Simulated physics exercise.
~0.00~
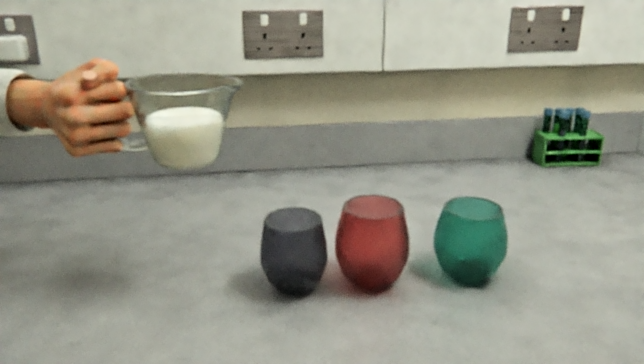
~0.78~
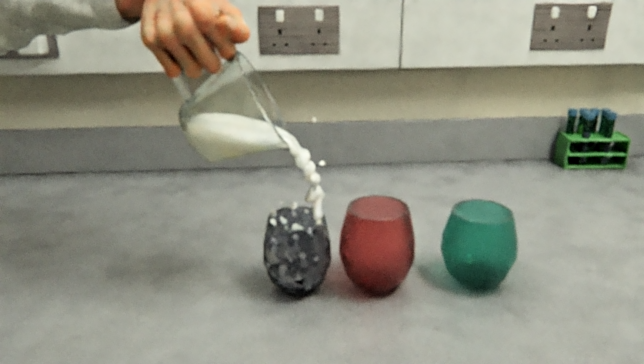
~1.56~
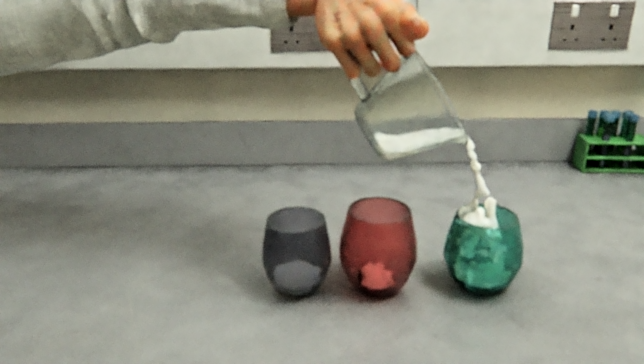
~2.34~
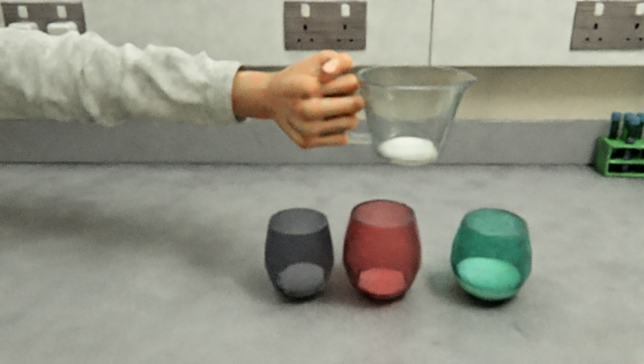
The video shows a hand tilting a clear jug of milk and moving it rightward over a dark, a red and a green glass on a grey counter, pouring into them. The jug is then levelled with a little milk left, and each glass holds some milk.
